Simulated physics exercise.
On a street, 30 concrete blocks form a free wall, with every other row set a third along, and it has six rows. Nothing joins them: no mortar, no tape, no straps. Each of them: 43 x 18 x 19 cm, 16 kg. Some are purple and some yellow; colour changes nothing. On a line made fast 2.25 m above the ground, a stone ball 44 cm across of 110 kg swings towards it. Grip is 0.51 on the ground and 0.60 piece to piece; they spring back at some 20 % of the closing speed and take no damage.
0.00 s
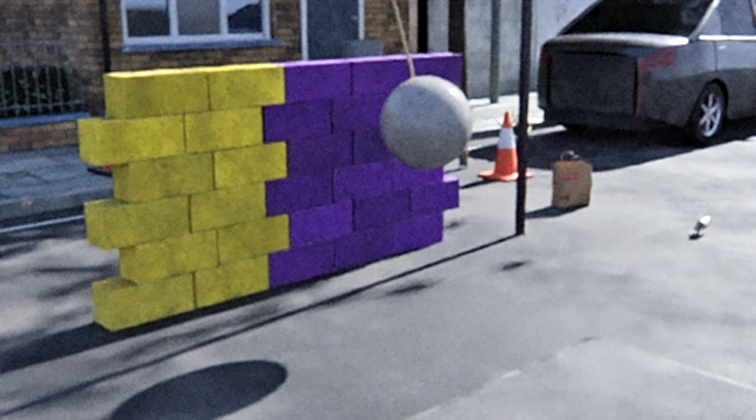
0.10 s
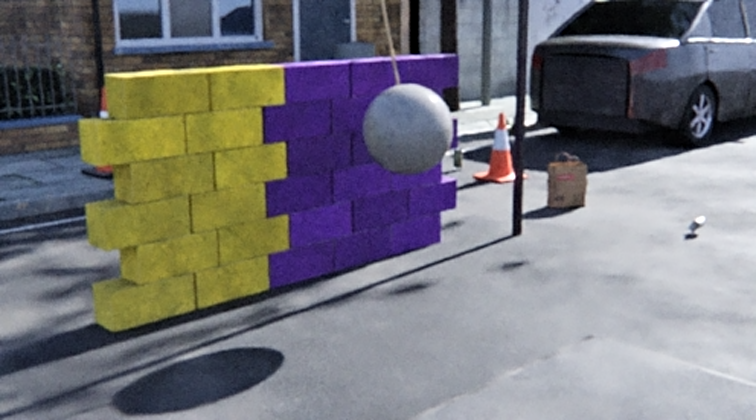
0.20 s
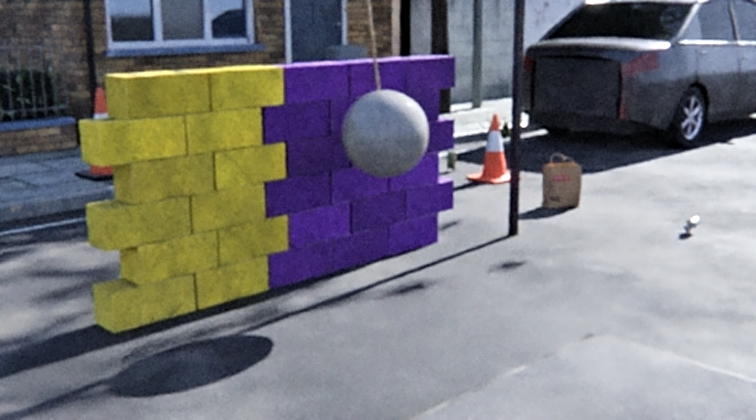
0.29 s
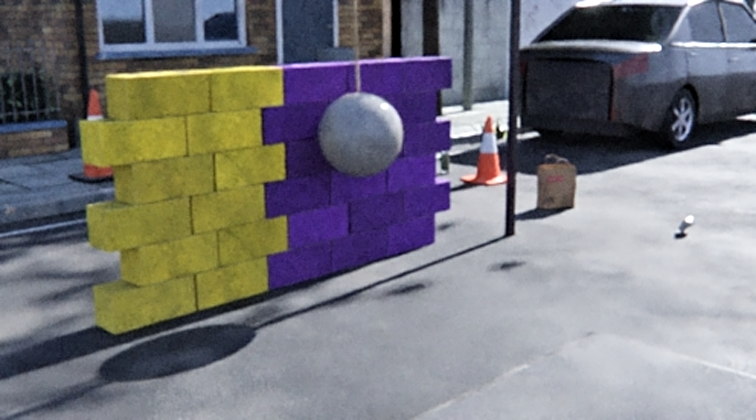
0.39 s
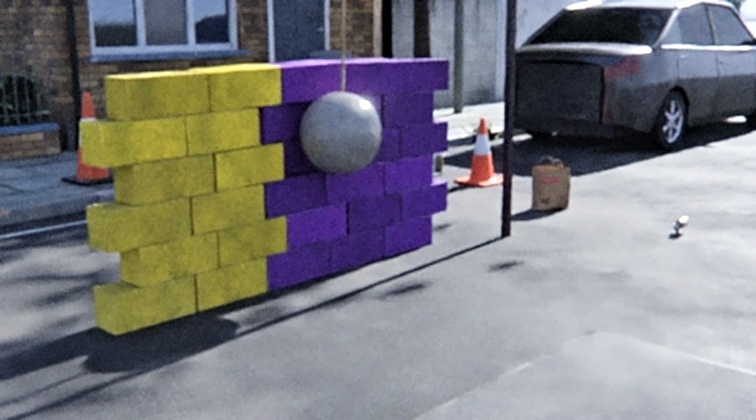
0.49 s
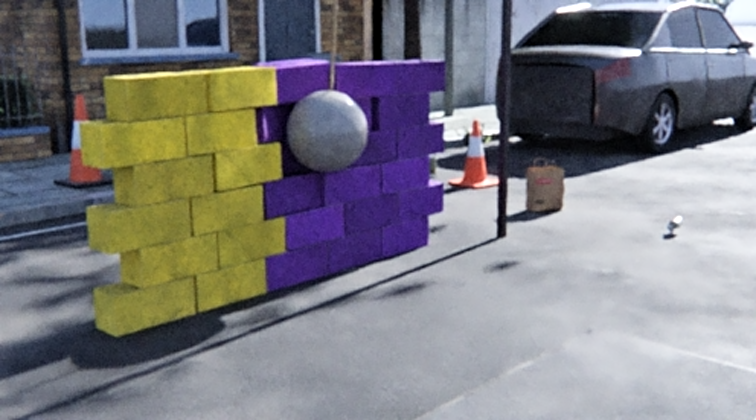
On a sunlit street outside a brick house, seen from across the road, the camera shifts slightly around a low free-standing wall. Its blocks are yellow on the left and purple on the right, with a thin dark post, orange cones, a brown bag and a parked grey car nearby. A grey stone ball hanging on a line swings leftward to the wall, and some upper purple blocks shift and tilt slightly while the yellow ones barely change.
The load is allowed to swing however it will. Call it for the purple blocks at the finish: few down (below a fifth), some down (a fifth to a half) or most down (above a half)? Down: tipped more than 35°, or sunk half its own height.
Some down.
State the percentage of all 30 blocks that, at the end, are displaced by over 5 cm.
Fraction: 20 %.
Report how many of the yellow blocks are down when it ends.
Looking at yellow, I make it 1 down at the end.
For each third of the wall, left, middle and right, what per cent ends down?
Left third 10 per cent, middle 50 per cent, right 20 per cent.
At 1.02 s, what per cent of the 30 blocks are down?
By then 20 %.
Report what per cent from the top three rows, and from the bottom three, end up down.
Top 40 per cent versus bottom 0 per cent.
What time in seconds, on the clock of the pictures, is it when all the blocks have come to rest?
Around 3.5 seconds.
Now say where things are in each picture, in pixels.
In the first frame (we follow the side turned to the camera; the camera moves round a little), ball (434, 116) line 21° before plumb; top purple block (320, 82); top yellow block (167, 94); no piece has moved.
In the second frame, ball (415, 126) line 16° before plumb; top purple block (319, 82).
In the third frame, ball (392, 133) line 10° before plumb; top purple block (318, 83).
In the fourth frame, ball (368, 139) line 3° before plumb; top purple block (317, 84).
In the fifth frame, ball (347, 141) line 3° past plumb; top purple block (314, 83) tipped 3°; steepest lean 4°, the block at (374, 79); 7 stirred so far.
In the sixth frame, ball (332, 141) line 7° past plumb; top purple block (304, 83) tipped 6°; top yellow block (169, 96); 9 stirred so far.
Around 0.72 s, line 11° past plumb; 1 of the 18 purple blocks down (1 of 30 in all colours); top purple block tipped 8°; top yellow block tipped 4°.
Around 1.02 s, line 10° past plumb; 5 of the 18 purple blocks down (6 of 30 in all colours); top purple block tipped 48°, 38 cm lower.
Around 1.42 s, line 1° past plumb; 5 of the 18 purple blocks down (6 of 30 in all colours); top purple block on its side.
Finally (3.6 s), line 8° past plumb; 5 of the 18 purple blocks down (6 of 30 in all colours); top purple block on its side; top yellow block unmoved. That is 28 per cent. Seen by the last camera, middles, top purple block near (237, 241), top yellow block near (157, 96).
